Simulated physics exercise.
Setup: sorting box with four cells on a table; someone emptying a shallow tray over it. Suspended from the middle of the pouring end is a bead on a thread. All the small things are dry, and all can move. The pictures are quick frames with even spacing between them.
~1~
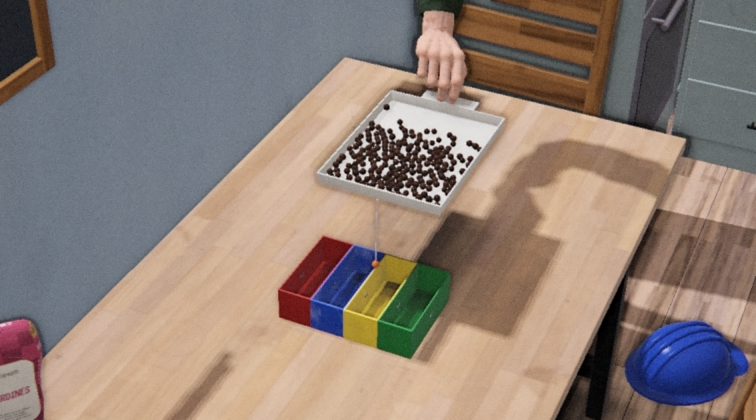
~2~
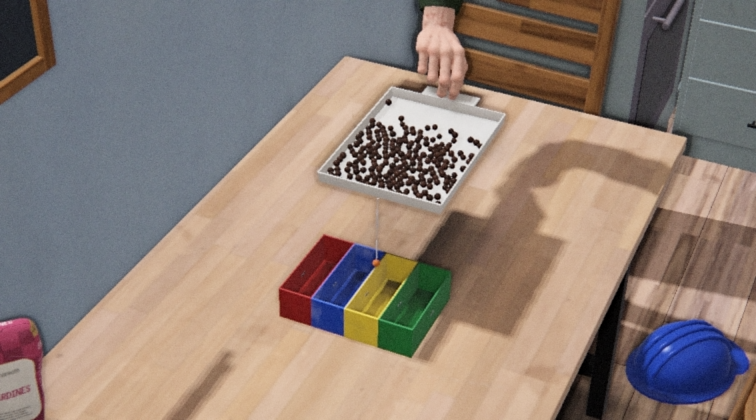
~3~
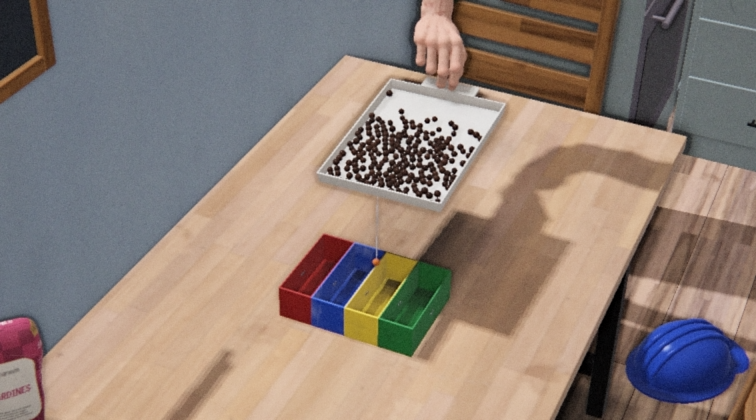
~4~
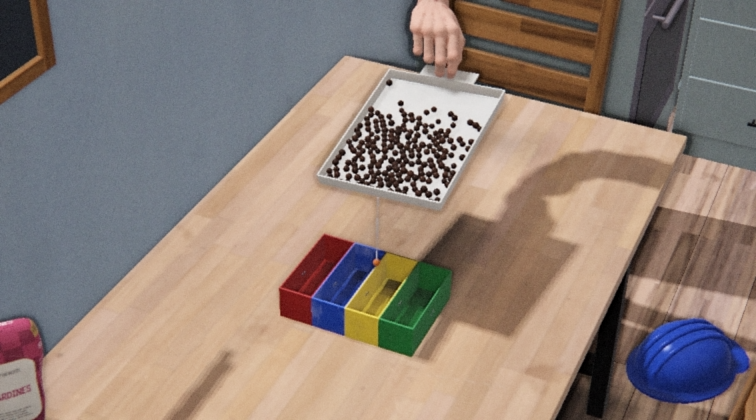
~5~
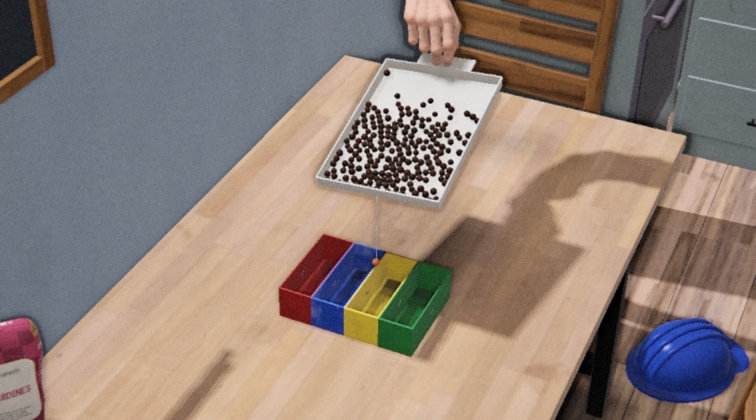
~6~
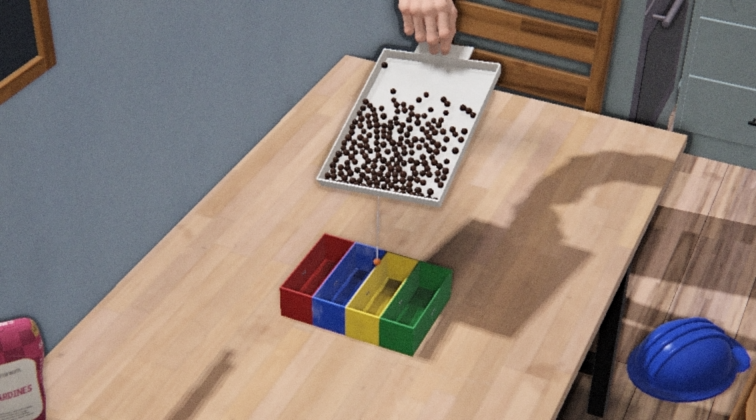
A hand raises the back of a tray, and dark balls slide toward its lower left corner.
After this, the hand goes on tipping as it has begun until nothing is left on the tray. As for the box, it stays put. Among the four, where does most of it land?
Mostly in the red cell.
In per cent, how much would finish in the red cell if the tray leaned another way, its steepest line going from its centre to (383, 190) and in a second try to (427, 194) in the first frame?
The first try gives close to 20 per cent, the second close to 0 per cent.
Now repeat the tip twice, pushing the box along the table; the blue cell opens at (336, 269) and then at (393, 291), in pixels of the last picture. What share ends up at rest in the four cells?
90 and 20 in a hundred, in turn.
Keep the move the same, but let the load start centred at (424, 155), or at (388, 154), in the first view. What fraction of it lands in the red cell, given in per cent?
Near 50 and 50 percent respectively.
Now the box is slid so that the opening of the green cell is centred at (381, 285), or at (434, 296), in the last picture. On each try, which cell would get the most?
The first time the blue cell comes out on top, the second time that red cell.
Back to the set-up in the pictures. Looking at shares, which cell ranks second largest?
That would be that blue cell, just behind the top one.
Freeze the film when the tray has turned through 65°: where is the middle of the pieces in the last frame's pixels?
I'd put the middle close to (364, 160).
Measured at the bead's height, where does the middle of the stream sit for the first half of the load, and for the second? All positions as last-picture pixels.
Near (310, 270) to start, and near (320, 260) afterwards.
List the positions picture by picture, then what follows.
Corners of the pouring end near (319, 172) and (440, 205), level; middle of the load near (403, 162), chocolate balls; bead on its thread near (376, 264); red cell near (295, 305); blue cell near (327, 316); yellow cell near (361, 326); green cell near (395, 337), in the first frame.
Corners of the pouring end near (320, 172) and (440, 204), level; middle of the load near (404, 160), in the second frame.
Corners of the pouring end near (319, 172) and (440, 202), tipped barely, lowest at the left corner; middle of the load near (403, 156), in the third frame.
Corners of the pouring end near (319, 174) and (439, 202), tipped a little, lowest at the left corner; middle of the load near (402, 152), in the fourth frame.
Corners of the pouring end near (318, 176) and (438, 201), tipped clearly, lowest at the left corner; middle of the load near (399, 149), near a quarter on the move, in the fifth frame.
Corners of the pouring end near (318, 178) and (438, 200), tipped clearly, lowest at the left corner; middle of the load near (395, 149), all but a few on the move; red cell near (296, 303); blue cell near (329, 313); yellow cell near (362, 324); green cell near (396, 334), in the sixth frame.
Shortly afterwards, tray tipped steeply; all but a few on the tray; only a few falling or outside the box.
Next, tray tipped past a quarter turn; a little on the tray; near a third in the red cell; near a quarter in the blue cell; only a few in the yellow cell; near a quarter falling or outside the box.
Some moments later, tray tipped past a quarter turn; near half in the red cell; near a quarter in the blue cell; a little in the yellow cell; a little falling or outside the box.
In the end, tray tipped past a quarter turn; near half in the red cell; near a quarter in the blue cell; a little in the yellow cell; none at all in the green cell; a little outside the box.
